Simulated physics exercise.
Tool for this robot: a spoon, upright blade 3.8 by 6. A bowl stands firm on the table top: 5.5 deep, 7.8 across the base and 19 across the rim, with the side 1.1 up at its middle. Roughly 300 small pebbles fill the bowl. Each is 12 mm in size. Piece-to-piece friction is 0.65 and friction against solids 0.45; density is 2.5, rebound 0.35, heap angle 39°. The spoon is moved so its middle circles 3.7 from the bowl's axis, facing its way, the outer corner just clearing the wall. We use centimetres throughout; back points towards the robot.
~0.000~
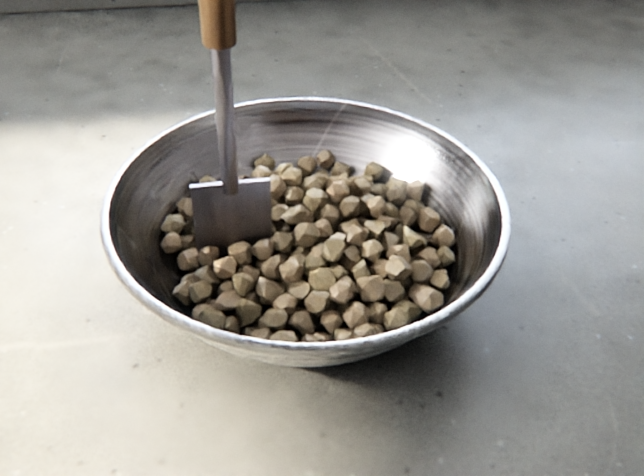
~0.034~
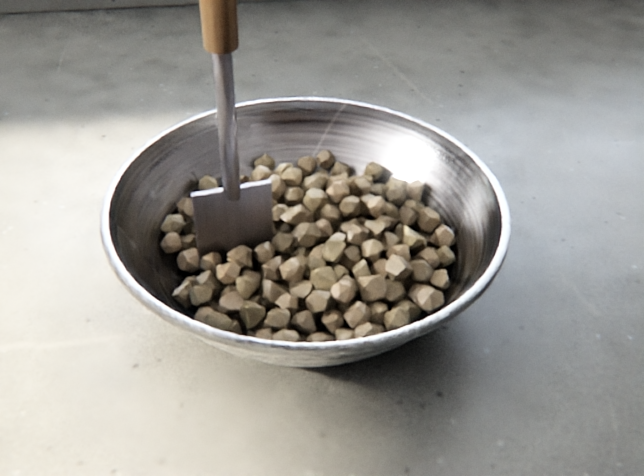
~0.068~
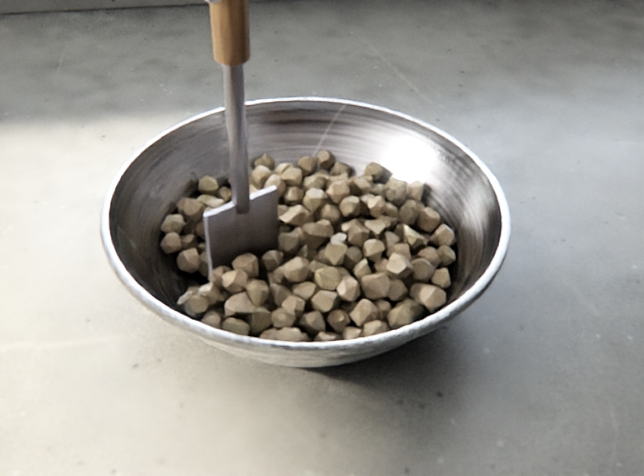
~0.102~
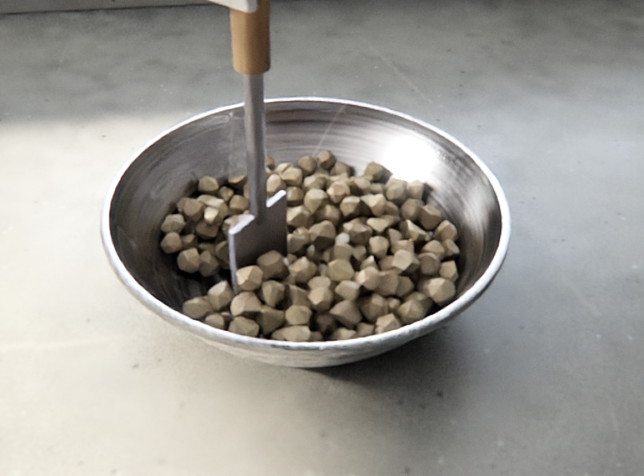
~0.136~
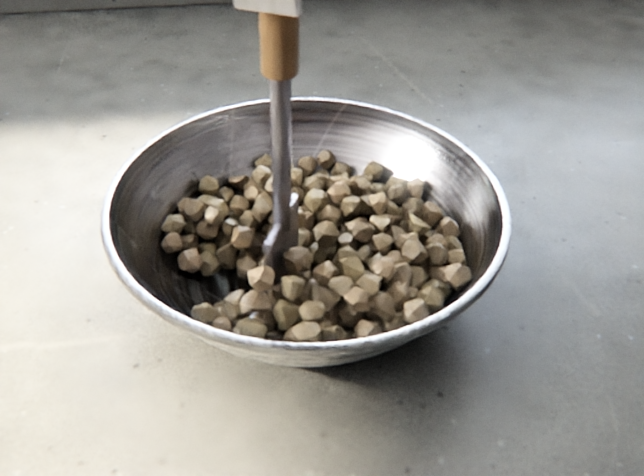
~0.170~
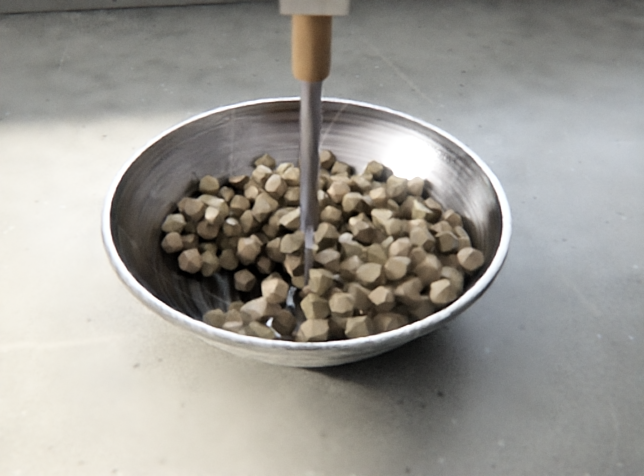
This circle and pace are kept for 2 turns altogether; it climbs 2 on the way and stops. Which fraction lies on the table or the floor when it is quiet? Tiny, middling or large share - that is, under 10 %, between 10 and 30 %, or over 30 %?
The share is tiny, under 10 %.
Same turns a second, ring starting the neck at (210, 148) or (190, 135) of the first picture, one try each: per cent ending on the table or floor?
Roughly 20 % and 25 %.
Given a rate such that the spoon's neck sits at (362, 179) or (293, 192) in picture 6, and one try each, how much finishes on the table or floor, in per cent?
It comes to roughly 15 per cent and then 5 per cent.
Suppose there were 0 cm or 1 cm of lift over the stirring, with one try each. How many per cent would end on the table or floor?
15 % and 10 %.
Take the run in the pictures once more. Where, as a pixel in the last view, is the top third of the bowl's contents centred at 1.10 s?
(327, 189).
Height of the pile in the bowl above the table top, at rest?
Top height: Around 6.0 cm.
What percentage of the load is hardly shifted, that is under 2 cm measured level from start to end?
Result: Close to 5 per cent of the load.
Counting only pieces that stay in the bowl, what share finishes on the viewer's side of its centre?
About 50 %.
After 0.64 s, 332° round, highest piece 7 above the table; 284 in the bowl, 11 on the table or floor, 4 in flight or on the tool.
After 1.10 s, 224° round, highest piece 7 above the table; 281 in the bowl, 18 on the table or floor.
After 1.53 s, 0° round, highest piece 5 above the table; 280 in the bowl, 19 on the table or floor.
After 2.23 s, 0° round, highest piece 5 above the table; 280 in the bowl, 19 on the table or floor.
In the end, 280 in the bowl, 19 on the table or floor. That is 6 % on the table or floor.
